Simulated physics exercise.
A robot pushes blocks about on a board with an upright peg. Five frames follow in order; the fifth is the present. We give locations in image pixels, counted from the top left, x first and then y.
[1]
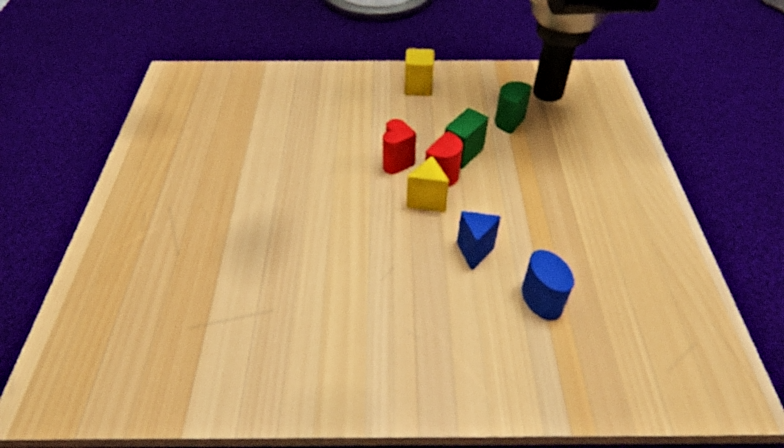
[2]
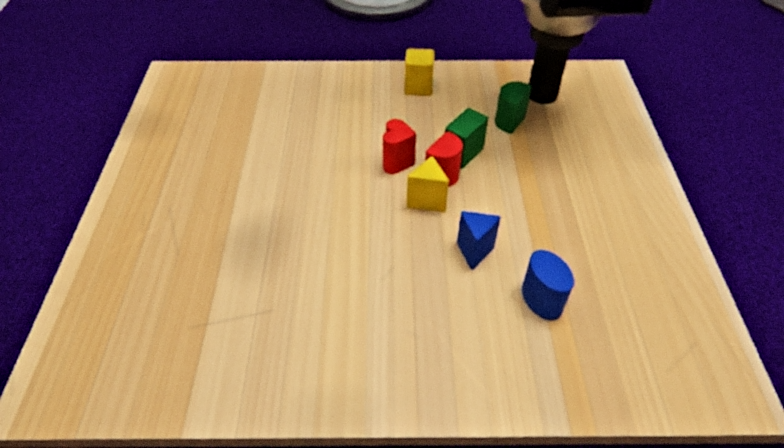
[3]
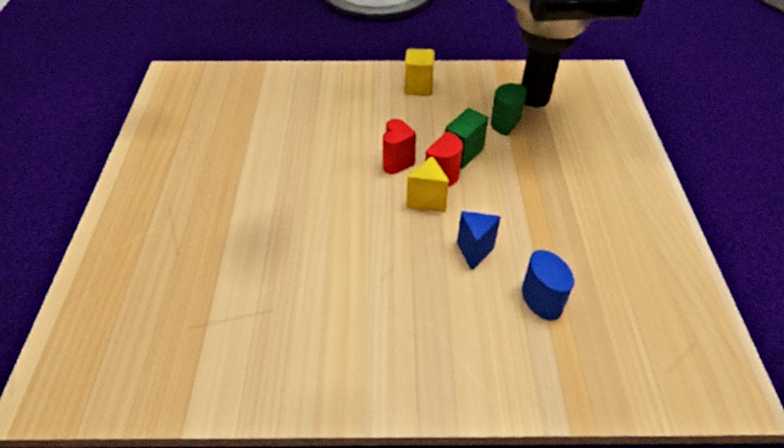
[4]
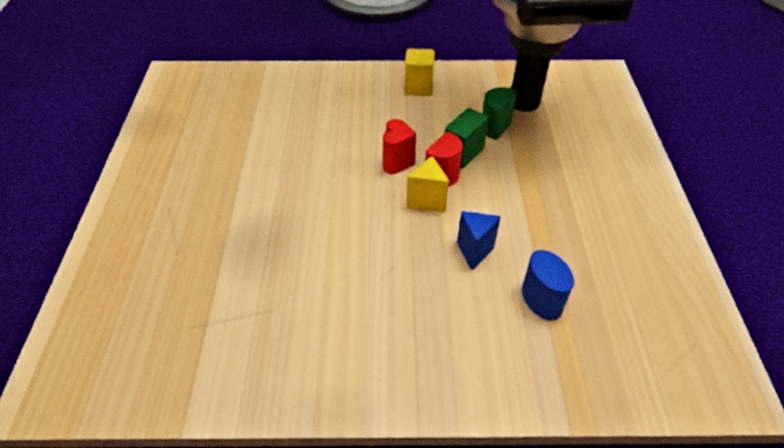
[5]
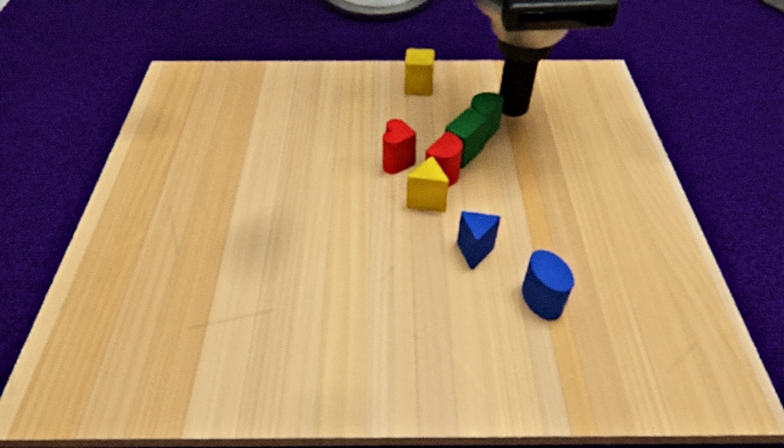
On a light wooden board, a black peg held by a robot moved left and nudged the green rounded block a short way over against the green oblong one, while the other blocks stayed still.
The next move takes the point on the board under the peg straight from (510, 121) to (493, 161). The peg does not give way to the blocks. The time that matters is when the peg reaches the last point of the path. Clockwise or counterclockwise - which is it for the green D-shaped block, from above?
It makes a clockwise turn.
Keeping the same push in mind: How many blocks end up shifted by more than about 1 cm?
Three or more blocks move.
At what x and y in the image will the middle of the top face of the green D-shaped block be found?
The middle of its top is at (464, 121).
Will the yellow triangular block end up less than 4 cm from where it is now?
Short answer: Yes.
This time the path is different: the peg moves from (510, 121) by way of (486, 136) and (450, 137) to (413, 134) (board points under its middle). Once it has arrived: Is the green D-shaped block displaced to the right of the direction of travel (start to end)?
No.
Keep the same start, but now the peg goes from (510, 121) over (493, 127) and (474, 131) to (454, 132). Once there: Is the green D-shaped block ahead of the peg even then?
It seems so.
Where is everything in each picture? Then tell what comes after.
The first frame shows tip of the peg (548, 93), middles of tops, yellow triangular block (429, 171), red D-shaped block (446, 145), green oblong block (467, 122), green D-shaped block (515, 90).
The second frame shows peg (542, 95), nothing pushed.
The third frame shows peg (534, 98), green D-shaped block (510, 92).
The fourth frame shows peg (525, 103), green D-shaped block (500, 96).
The fifth frame shows peg (513, 107), yellow triangular block (429, 171), red D-shaped block (446, 145), green oblong block (467, 122), green D-shaped block (487, 101).
What follows on the original path. Halfway along, peg (504, 128); yellow triangular block (423, 182), turned 45° anticlockwise; red D-shaped block (420, 156), turned 15° anticlockwise; green oblong block (442, 132), turned 15° clockwise; green D-shaped block (473, 116), turned 25° clockwise.
At the end, peg (495, 148); yellow triangular block (421, 183), turned 60° anticlockwise; red D-shaped block (413, 160), turned 15° anticlockwise; green oblong block (430, 134); green D-shaped block (464, 121), turned 80° clockwise.
